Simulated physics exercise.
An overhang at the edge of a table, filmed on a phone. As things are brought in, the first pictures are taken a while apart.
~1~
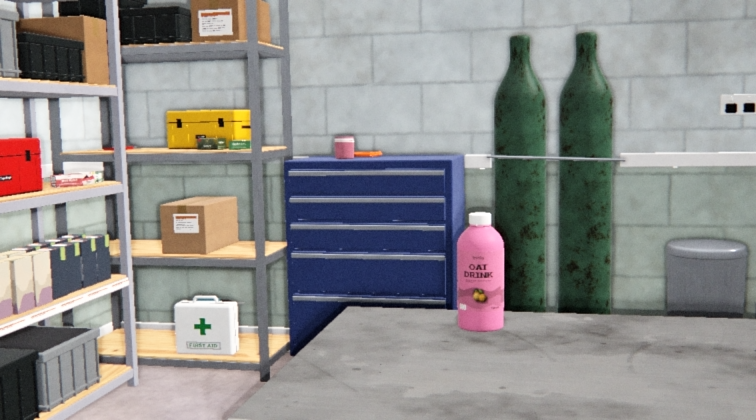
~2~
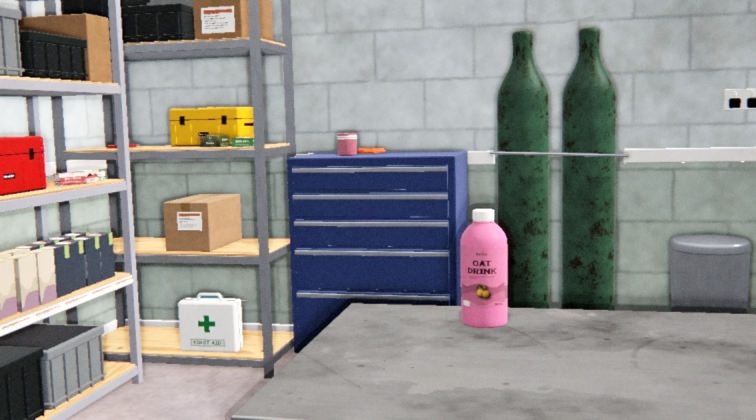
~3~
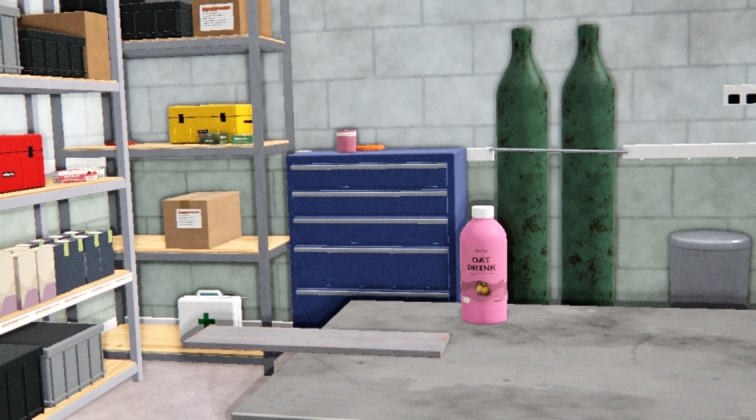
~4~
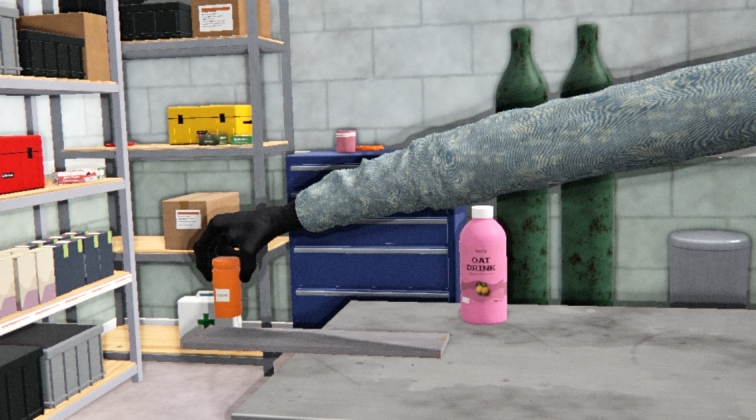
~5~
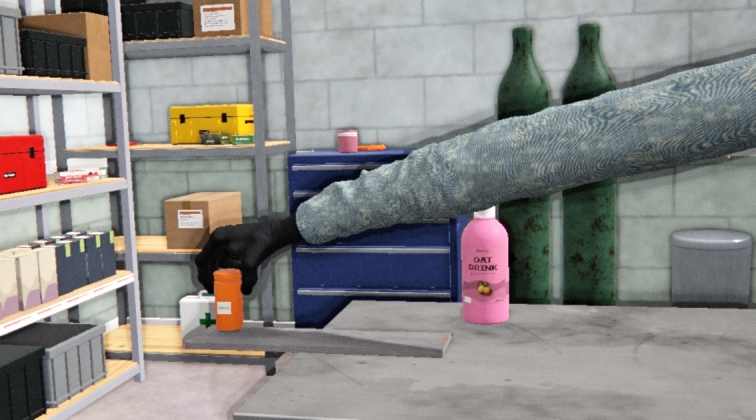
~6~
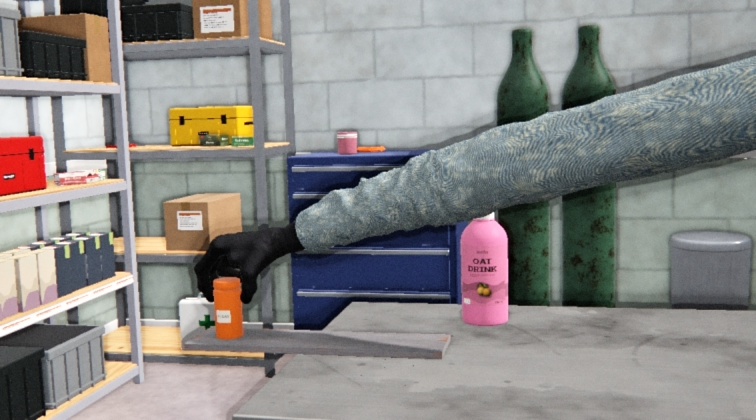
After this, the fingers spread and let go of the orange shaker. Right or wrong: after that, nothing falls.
Wrong.
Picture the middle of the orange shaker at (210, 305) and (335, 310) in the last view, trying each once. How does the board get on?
In case one it tumbles, while in case two it stays where it is.
Then, 0.80 s on from there, orange shaker now down on the floor or falling; grey board turned 58° from how it was put.
Then, 1.00 s on from there, grey board now down on the floor or falling.
Then, 1.10 s on from there, things are still on the move.
In the end, down on the floor or falling, orange shaker and grey board; pink bottle unmoved. The board tips off the edge.
